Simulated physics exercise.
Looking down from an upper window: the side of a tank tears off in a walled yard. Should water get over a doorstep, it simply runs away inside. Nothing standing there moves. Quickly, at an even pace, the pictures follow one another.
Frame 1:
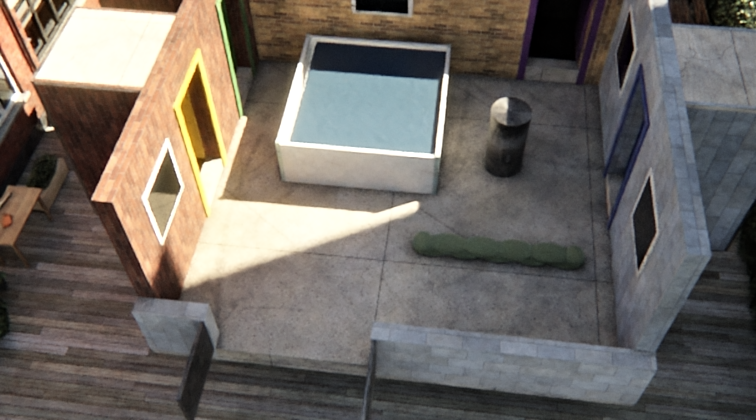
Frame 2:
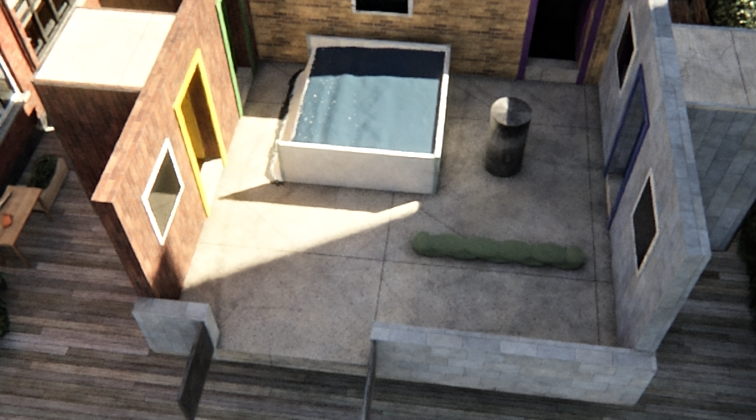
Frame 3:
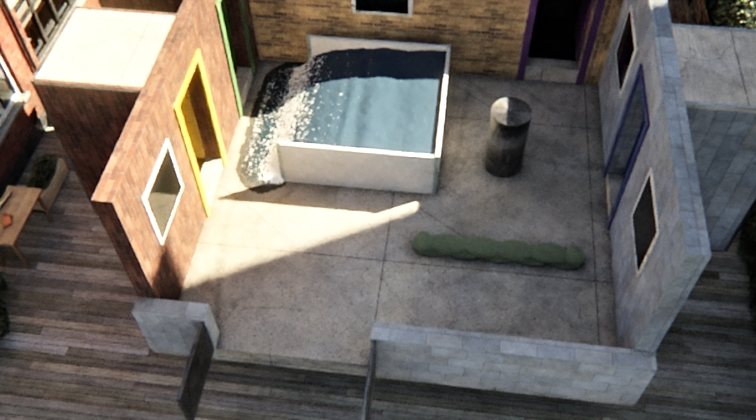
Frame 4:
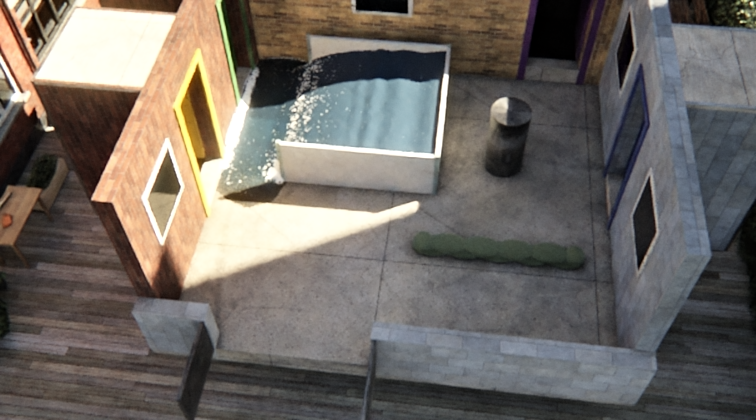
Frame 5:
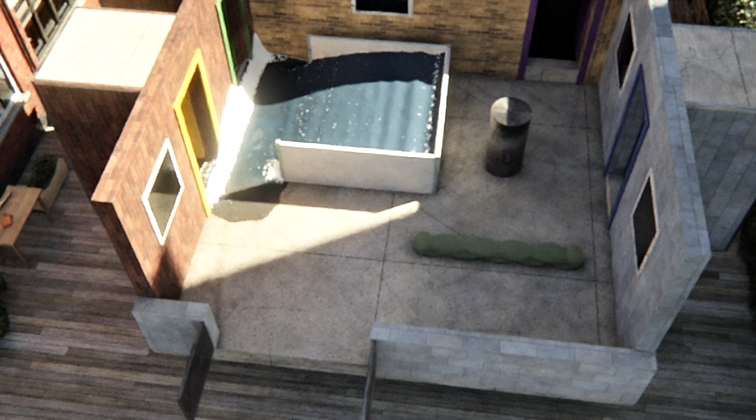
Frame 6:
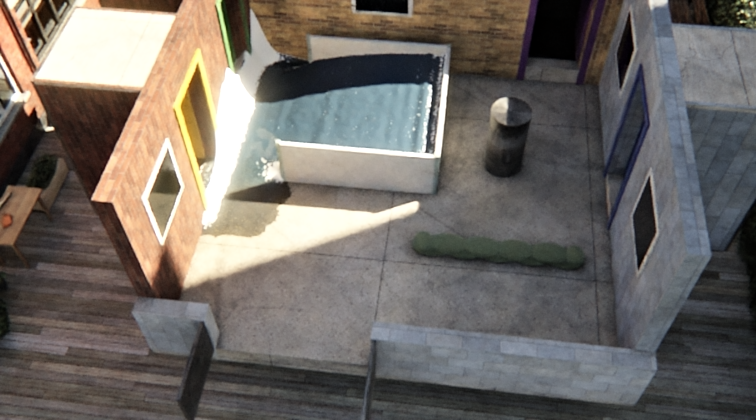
A walled yard with a pale stone floor is seen from high above, looking down, with wooden decking outside it. A white-sided tank of blue water stands near the back, a dark cylinder and a low green hedge to its right, and yellow-framed and blue-framed openings in the side walls. Water bursts from the tank's left side, surges to the left wall and spreads forward, while the camera stays still.
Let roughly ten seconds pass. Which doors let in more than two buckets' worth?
Purple door - no; green door - yes; blue door - no; yellow door - yes.
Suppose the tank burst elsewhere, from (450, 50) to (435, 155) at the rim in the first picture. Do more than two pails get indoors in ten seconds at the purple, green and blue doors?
The purple door tops the limit, the green door falls short and the blue door tops the limit.
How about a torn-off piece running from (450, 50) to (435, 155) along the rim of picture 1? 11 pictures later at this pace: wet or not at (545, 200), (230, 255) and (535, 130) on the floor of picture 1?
Submerged, untouched, submerged.
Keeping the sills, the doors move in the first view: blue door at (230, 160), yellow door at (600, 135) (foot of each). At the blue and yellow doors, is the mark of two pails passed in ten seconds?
The blue one crosses the limit, while the yellow one remains below the limit.
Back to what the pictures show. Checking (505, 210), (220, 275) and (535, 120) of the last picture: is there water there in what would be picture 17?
Result, in that order: Not wetted / wetted / not wetted.
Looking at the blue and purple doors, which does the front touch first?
I'd say it's the door marked purple.
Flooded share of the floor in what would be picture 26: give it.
Roughly 45 per cent.
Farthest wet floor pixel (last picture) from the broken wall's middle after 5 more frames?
Roughly at (171, 327).
A moment on, water covers 20 % of the floor; the purple door not reached, the green door far over two buckets in, the blue door not reached, the yellow door over two buckets in.
Next, water covers 30 % of the floor; the purple door not reached, the green door far over two buckets in, the blue door not reached, the yellow door far over two buckets in.
Then, water covers 45 % of the floor; the purple door wet at the sill, nothing in, the green door far over two buckets in, the blue door wet at the sill, nothing in, the yellow door far over two buckets in.
Later, water covers 75 % of the floor; the purple door wet at the sill, nothing in, the green door far over two buckets in, the blue door wet at the sill, nothing in, the yellow door far over two buckets in.
In the end, water covers 90 % of the floor; the purple door wet at the sill, nothing in, the green door far over two buckets in, the blue door wet at the sill, nothing in, the yellow door far over two buckets in.
